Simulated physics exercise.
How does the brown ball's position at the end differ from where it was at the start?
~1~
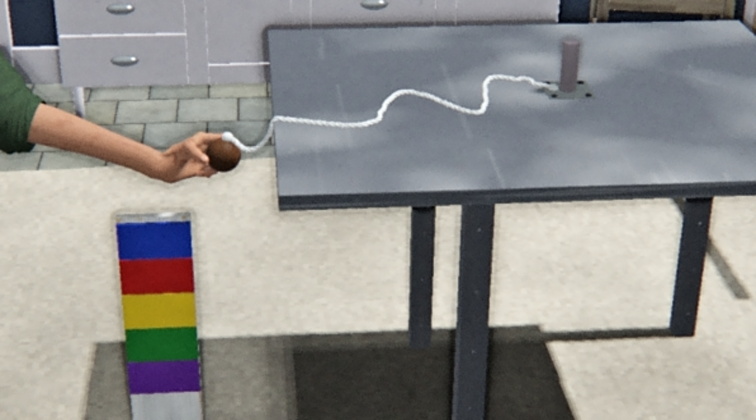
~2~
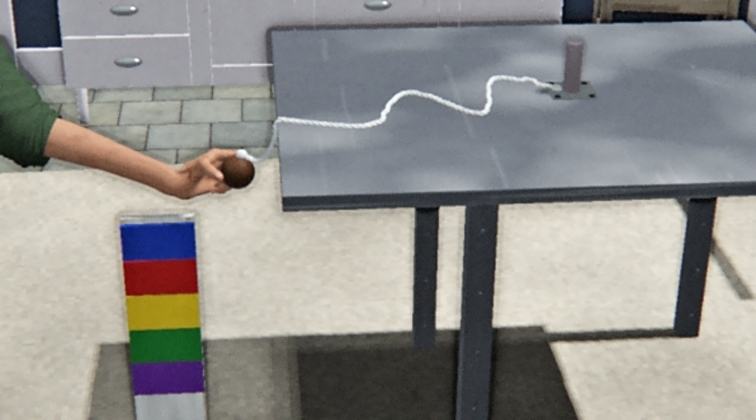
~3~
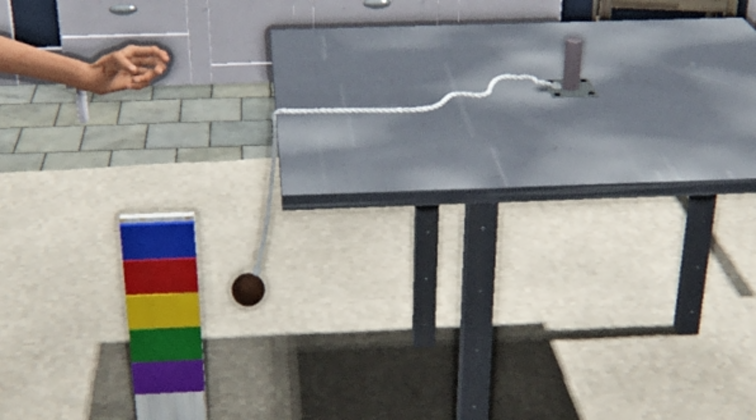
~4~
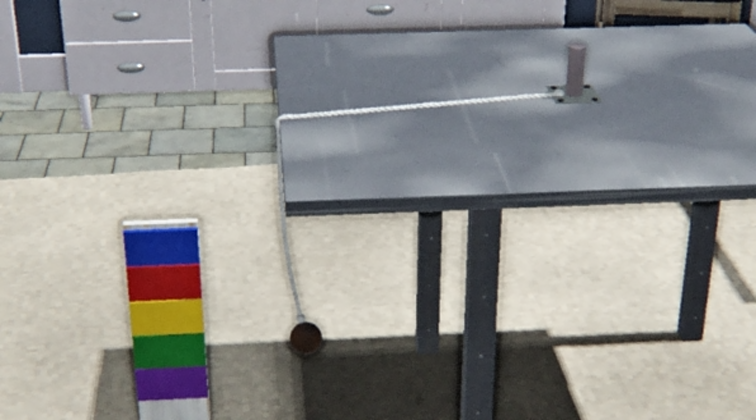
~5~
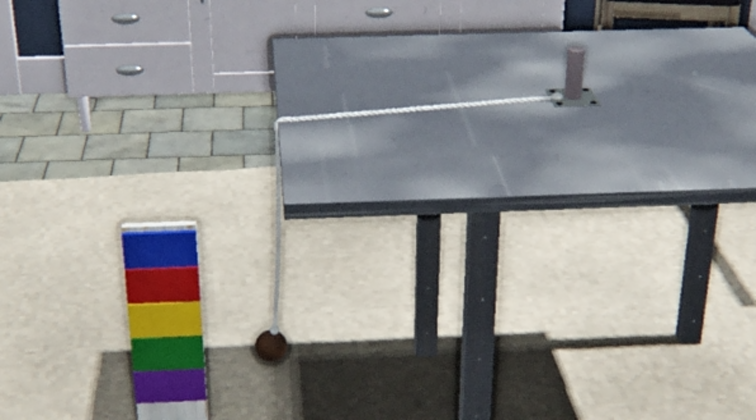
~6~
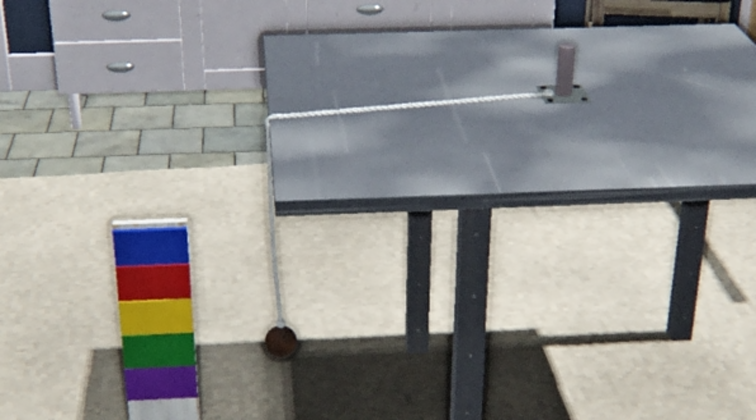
At the start the brown ball is held in a hand near the height of the tabletop, above the striped board. By the end it hangs from the taut cord below the table edge, lower and a little further right, level with the green band.
